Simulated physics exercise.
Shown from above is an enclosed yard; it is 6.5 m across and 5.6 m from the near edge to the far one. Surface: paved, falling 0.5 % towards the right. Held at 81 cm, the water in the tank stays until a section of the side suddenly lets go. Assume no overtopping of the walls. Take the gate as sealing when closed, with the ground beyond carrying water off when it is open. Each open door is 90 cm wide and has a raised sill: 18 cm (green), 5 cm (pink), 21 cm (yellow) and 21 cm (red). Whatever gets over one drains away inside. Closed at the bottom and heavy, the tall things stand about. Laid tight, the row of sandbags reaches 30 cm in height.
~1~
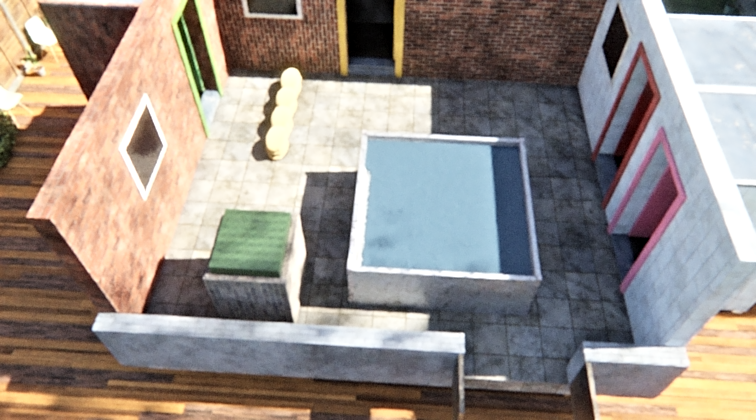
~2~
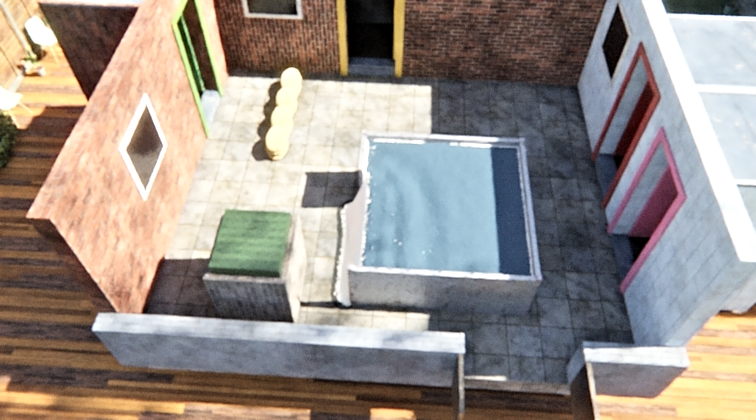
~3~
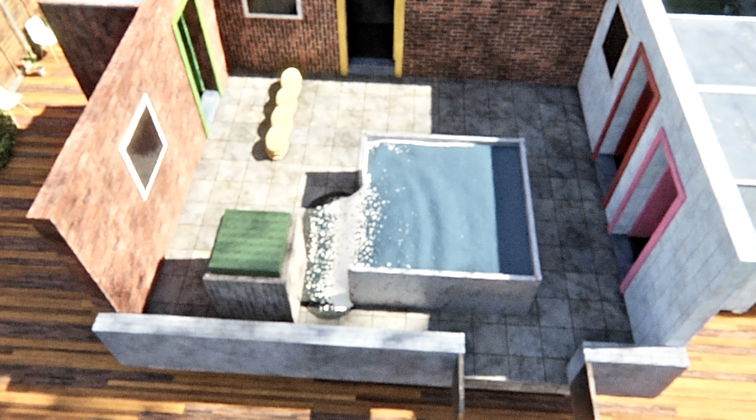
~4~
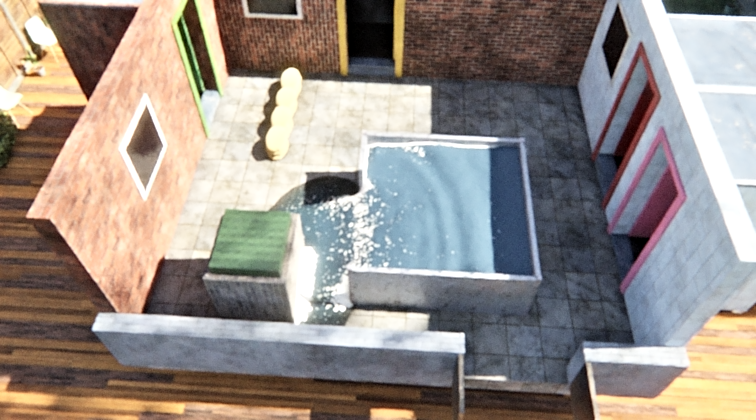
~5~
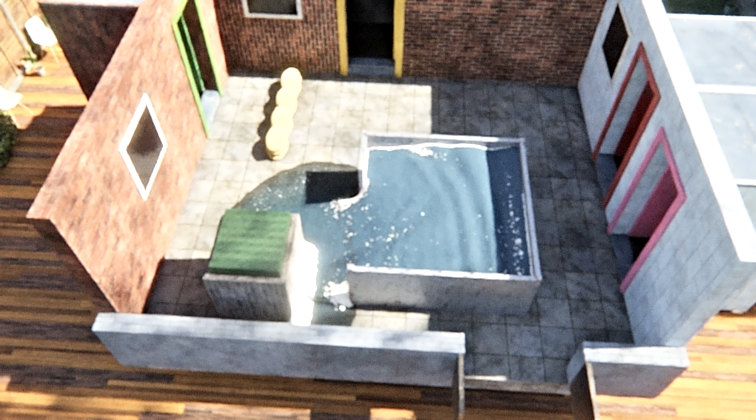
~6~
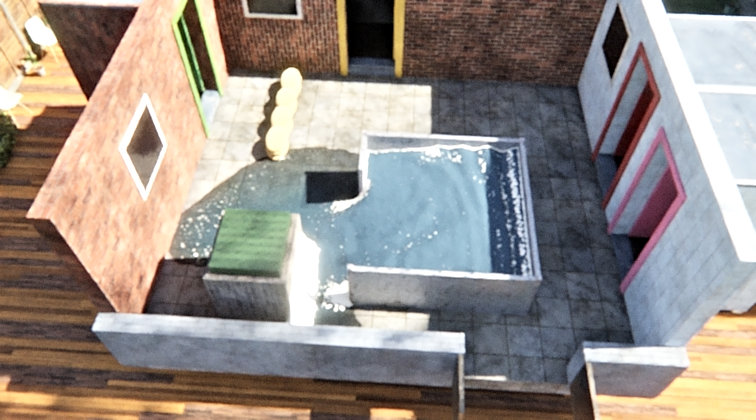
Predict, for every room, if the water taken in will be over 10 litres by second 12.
At the green door the inflow will be out of bounds, at the pink door the inflow will be out of bounds, at the yellow door the inflow will be within bounds, at the red door the inflow will be within bounds.
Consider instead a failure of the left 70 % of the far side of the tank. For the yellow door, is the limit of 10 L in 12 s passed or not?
Measured against that limit, the yellow door goes beyond it.
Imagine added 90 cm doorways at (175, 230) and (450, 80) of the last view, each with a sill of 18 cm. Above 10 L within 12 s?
Well, the first is beyond the mark and the second is shy of the mark.
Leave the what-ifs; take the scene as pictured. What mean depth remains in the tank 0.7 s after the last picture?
Depth, averaged: Around 51 centimetres.
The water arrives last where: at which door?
Looks like the red door.
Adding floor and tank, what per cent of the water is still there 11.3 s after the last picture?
Around 88 percent of the water.
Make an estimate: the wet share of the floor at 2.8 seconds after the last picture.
Wet share: Near 60 percent.
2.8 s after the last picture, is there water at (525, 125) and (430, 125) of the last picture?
Untouched, untouched.
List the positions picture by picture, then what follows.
In the first picture, the tank at (443, 203) is whole and still, 81 cm deep.
In the second picture, the front is at (351, 204), 0.9 m from the gap at (359, 241); 0.4 m2 of floor is under water; 81 cm left at the back of the tank.
In the third picture, the front is at (321, 313), 1.1 m from the gap at (359, 242); 1.4 m2 of floor is under water; 81 cm left at the back of the tank.
In the fourth picture, the front is at (291, 195), 1.5 m from the gap at (359, 244); 2.6 m2 of floor is under water; 81 cm left at the back of the tank.
In the fifth picture, water pours out at (359, 243) and has run 2.1 m, to a hidden place; typically 10 cm deep outside, 77 cm at the tank's back.
In the sixth picture, water pours out at (359, 243) and has run 2.8 m, to (178, 226); typically 7 cm deep outside, 68 cm at the tank's back.
Then, 0.7 s after the last picture water covers 30 % of the floor and is deepest (59 cm) near (313, 278); green door 5 cm at the sill, 0 L in, pink door not reached, yellow door not reached, red door not reached.
Then, 1.5 s after the last picture water covers 45 % of the floor and is deepest (48 cm) near (139, 339); green door 19 cm at the sill, 0 L in, pink door not reached, yellow door not reached, red door not reached.
Then, 2.8 s after the last picture water covers 60 % of the floor and is deepest (38 cm) near (229, 75); green door 15 cm at the sill, 4 L in, pink door 8 cm at the sill, 0 L in, yellow door 6 cm at the sill, 0 L in, red door not reached.
Then, 6.3 s after the last picture water covers 95 % of the floor and is deepest (25 cm) near (227, 81); green door 23 cm at the sill, 133 L in, pink door 6 cm at the sill, 8 L in, yellow door 6 cm at the sill, 0 L in, red door 7 cm at the sill, 0 L in.
Then, 11.3 s after the last picture water covers 95 % of the floor and is deepest (20 cm) near (626, 320); green door 7 cm at the sill, 141 L in, pink door 14 cm at the sill, 92 L in, yellow door 11 cm at the sill, 0 L in, red door 12 cm at the sill, 0 L in.
